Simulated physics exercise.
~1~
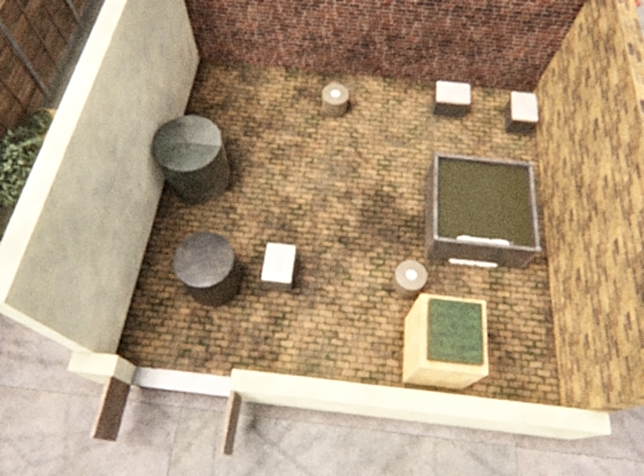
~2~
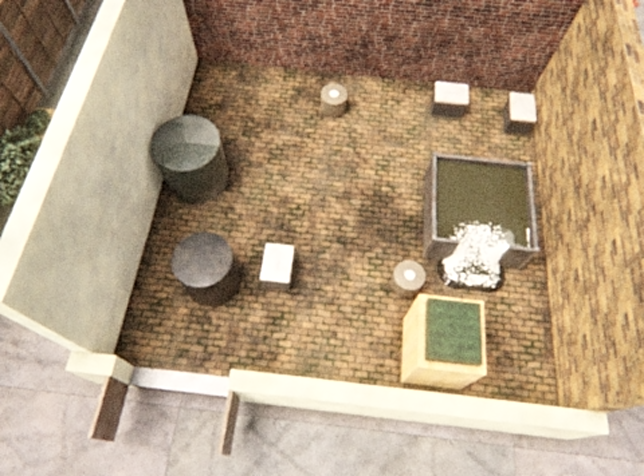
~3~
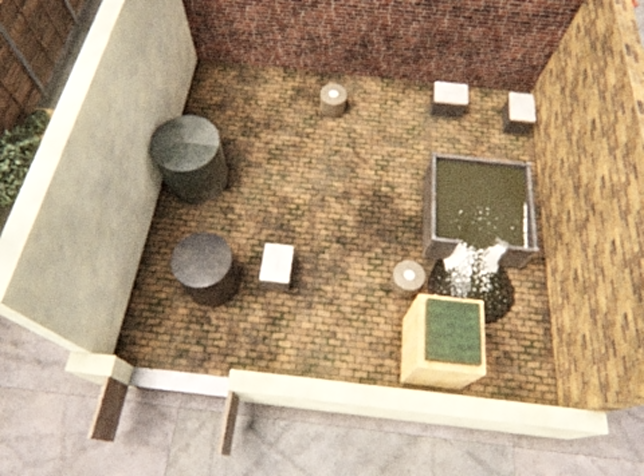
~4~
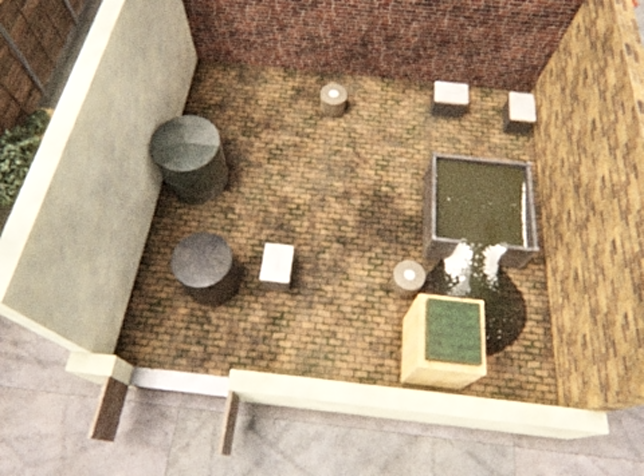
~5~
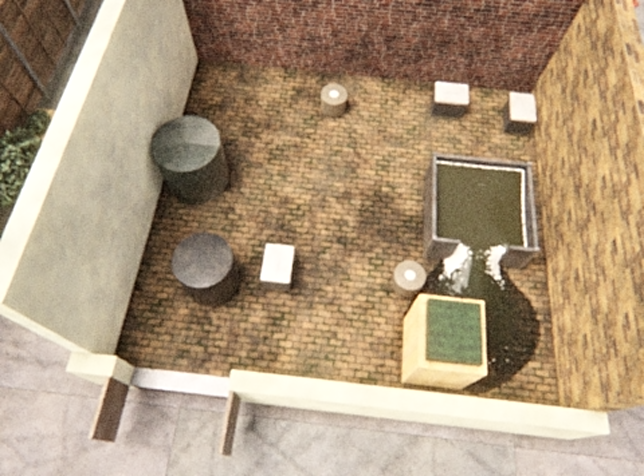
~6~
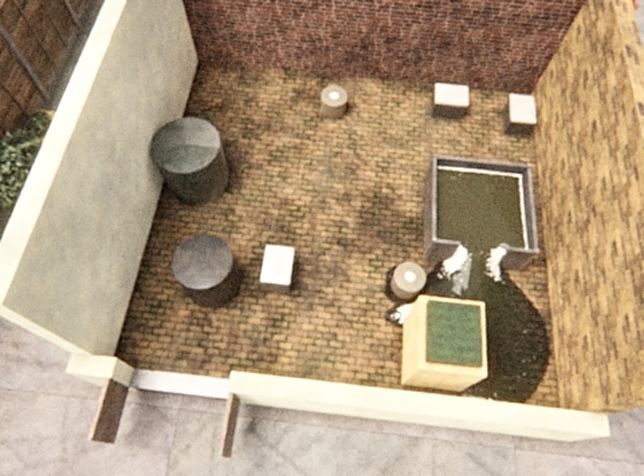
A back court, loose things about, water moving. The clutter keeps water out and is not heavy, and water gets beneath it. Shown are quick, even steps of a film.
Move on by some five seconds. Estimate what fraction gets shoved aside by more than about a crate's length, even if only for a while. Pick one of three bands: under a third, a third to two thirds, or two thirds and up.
Under a third.
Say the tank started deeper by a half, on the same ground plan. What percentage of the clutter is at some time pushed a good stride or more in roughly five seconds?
Roughly 40 per cent of them.
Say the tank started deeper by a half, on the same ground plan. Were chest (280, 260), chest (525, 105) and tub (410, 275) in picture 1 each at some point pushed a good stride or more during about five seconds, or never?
First one cleared the mark, second one cleared the mark, third one missed the mark.
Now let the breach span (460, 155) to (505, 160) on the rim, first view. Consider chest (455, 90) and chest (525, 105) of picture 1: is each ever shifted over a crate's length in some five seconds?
Result, first then second: At least that distance; at least that distance.
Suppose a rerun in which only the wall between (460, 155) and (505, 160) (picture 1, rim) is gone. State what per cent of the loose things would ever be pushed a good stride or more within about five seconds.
Close to 40 in a hundred.
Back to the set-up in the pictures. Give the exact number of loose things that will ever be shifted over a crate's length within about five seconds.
The figure is 0.
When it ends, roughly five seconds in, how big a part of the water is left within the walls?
98 in a hundred.
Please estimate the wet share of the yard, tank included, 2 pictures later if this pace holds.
By my count it's near 15 in a hundred.
A moment on, 0 of 5 are well off their spots; 0 afloat.
Next, 0 of 5 are well off their spots; 0 afloat.
Later, 0 of 5 are well off their spots; 0 afloat.
In the end, 0 of 5 are well off their spots, and 0 have been at some point; 0 afloat.
